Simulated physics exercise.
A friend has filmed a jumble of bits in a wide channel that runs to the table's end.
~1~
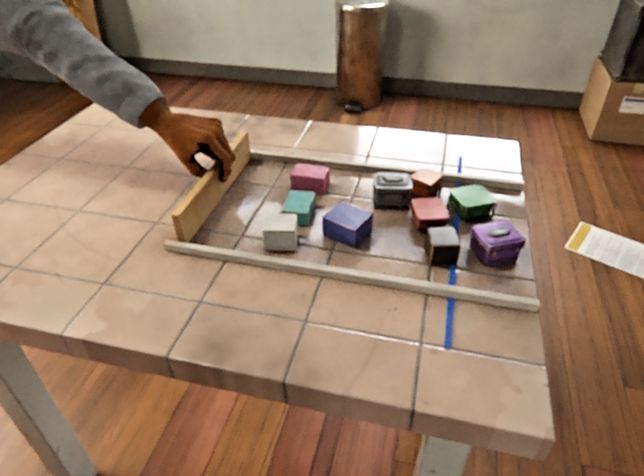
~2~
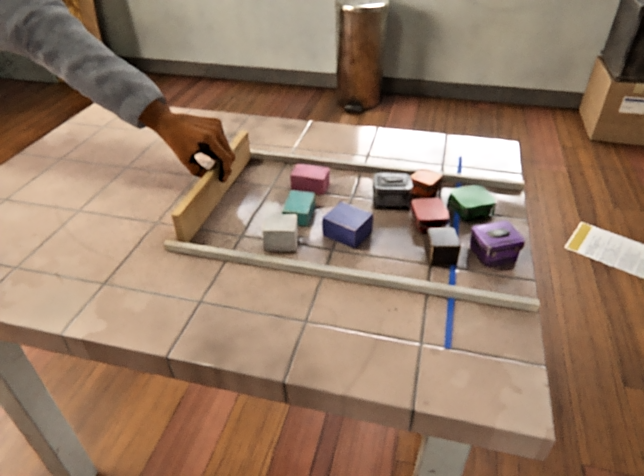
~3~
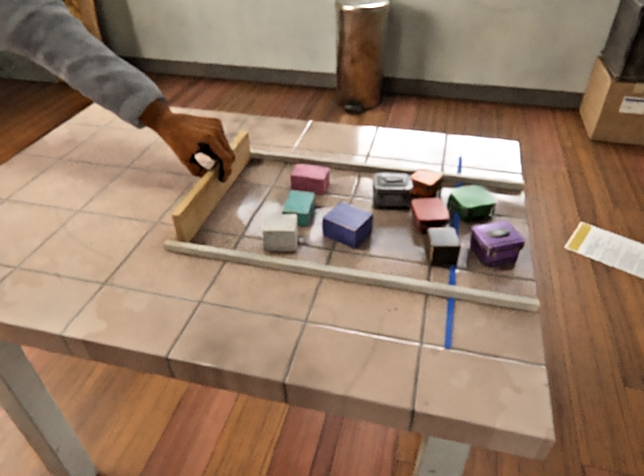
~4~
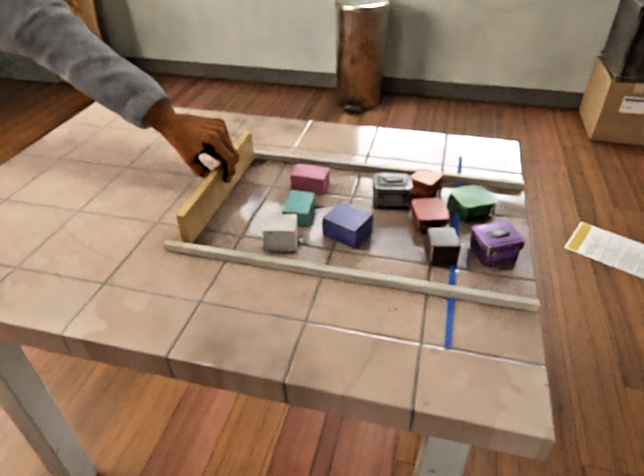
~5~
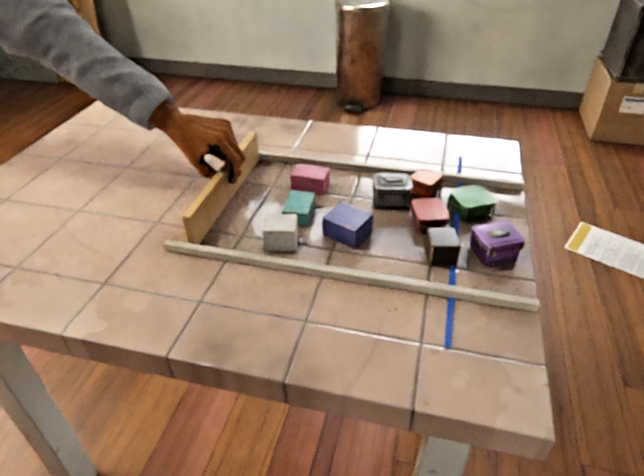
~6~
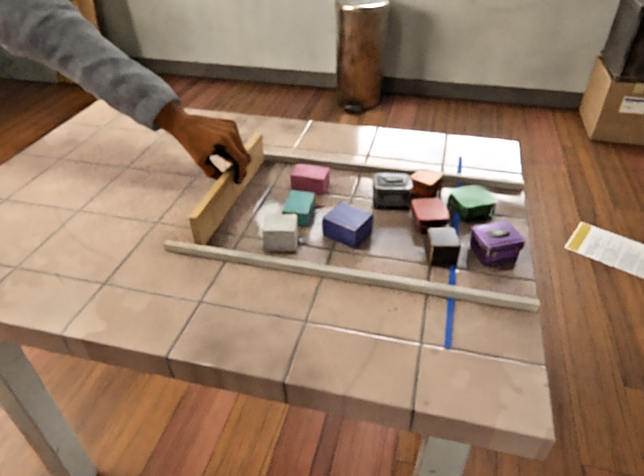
A hand in a grey sleeve reaches from the upper left to grip a wooden board on a tiled table, seen from above at an angle. Between two pale strips sit pink, turquoise, white and blue blocks, with grey, orange, red, black, green and purple ones toward the right near blue tape. The hand slides the board slightly rightward, while the blocks and camera stay still.
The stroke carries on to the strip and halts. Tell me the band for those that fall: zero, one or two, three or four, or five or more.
In the end the number that fall off is one or two.
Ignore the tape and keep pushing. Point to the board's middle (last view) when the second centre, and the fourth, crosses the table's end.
First at (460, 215), next at (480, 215).
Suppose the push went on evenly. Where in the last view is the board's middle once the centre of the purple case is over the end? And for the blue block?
Near (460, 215) and (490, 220).
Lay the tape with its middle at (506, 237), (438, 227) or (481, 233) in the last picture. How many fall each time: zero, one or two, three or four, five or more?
One after another: At least five; one to two; 3 or 4.
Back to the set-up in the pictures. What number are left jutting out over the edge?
That would be 2.
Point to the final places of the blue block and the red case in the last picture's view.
The blue block at (498, 252), the red case at (500, 224).
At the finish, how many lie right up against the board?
4 of them.
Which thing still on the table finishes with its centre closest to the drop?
It is the purple case.
Early on, none off yet; purple case at rest near (496, 243); green case at rest near (471, 203); black block at rest near (442, 246).
Finally, the number that fall off is one or two; lost, green case.
